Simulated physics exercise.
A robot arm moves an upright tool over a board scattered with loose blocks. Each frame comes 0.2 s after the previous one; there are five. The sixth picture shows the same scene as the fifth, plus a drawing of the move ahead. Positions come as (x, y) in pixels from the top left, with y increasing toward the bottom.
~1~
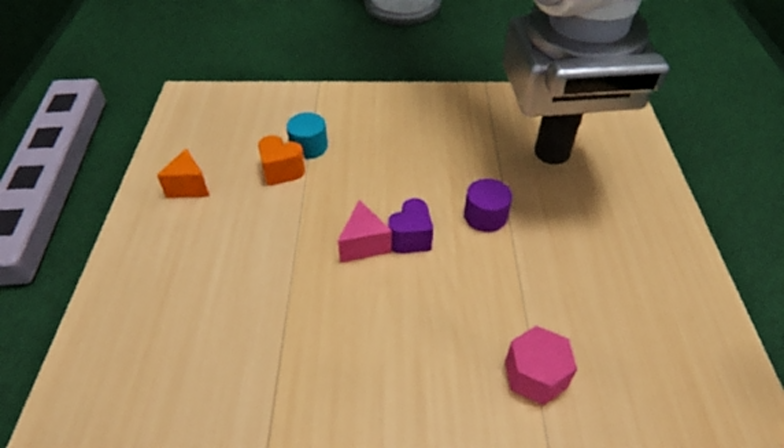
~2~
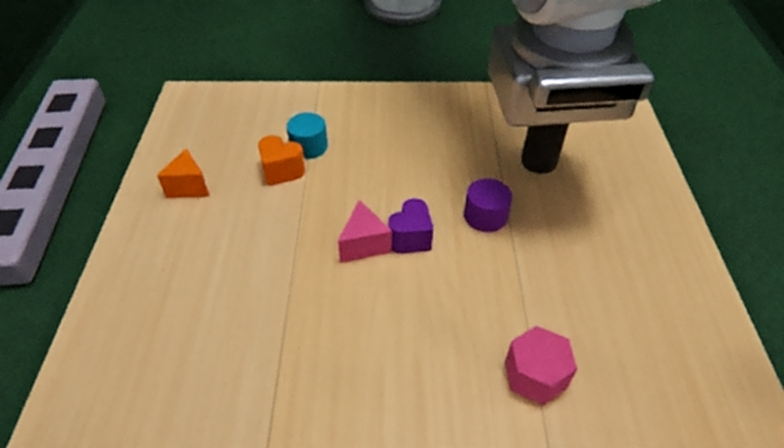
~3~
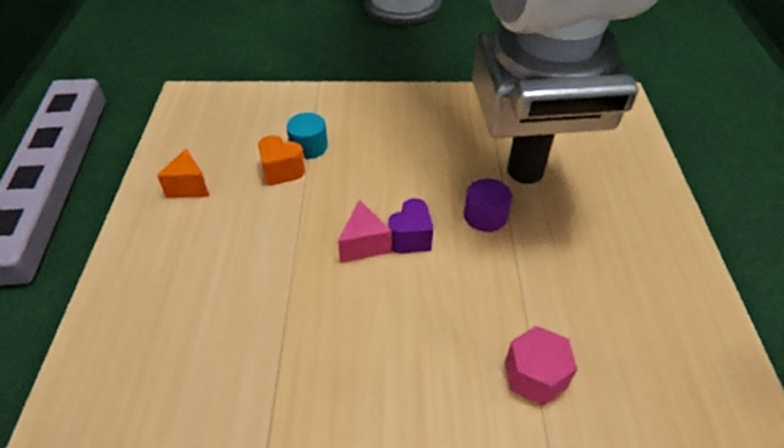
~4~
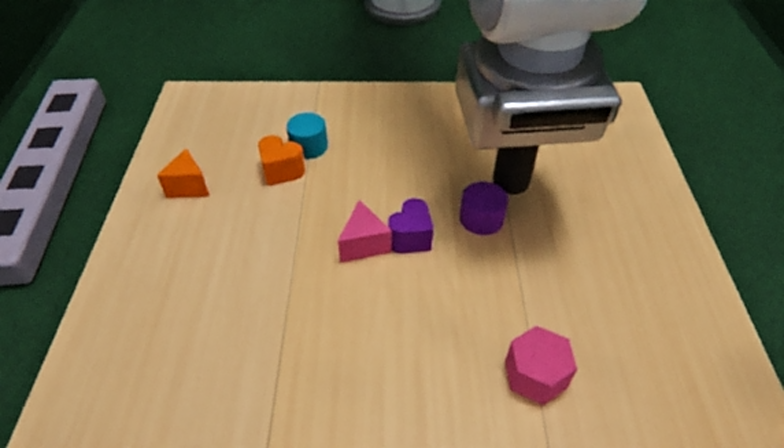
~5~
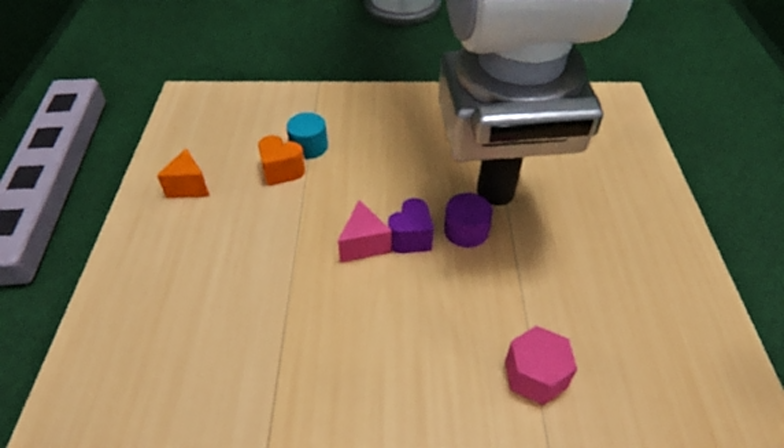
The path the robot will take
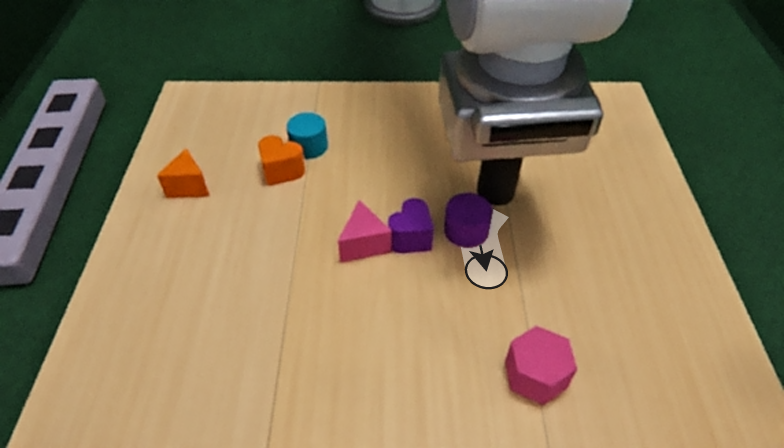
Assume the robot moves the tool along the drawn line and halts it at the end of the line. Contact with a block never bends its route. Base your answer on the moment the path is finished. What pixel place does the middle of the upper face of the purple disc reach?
Close to (444, 245).
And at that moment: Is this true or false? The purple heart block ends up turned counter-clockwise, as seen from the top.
Verdict: False.
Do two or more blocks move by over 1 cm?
Short answer: No.
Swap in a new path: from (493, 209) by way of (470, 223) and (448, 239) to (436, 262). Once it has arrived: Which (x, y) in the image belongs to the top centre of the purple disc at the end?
Its top middle is near (419, 273).
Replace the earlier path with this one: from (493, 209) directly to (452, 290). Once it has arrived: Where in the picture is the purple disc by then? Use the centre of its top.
My estimate: (407, 264).
The drawn path runs from (493, 209) by way of (479, 226) and (481, 248) to (486, 271).
The first path, step by step. Halfway along, tool at (481, 222); purple heart block at (407, 218), turned 25° clockwise; purple disc at (447, 233).
At the end, tool at (489, 257); purple heart block at (407, 219), turned 25° clockwise; purple disc at (444, 245); pink six-sided block not moved.
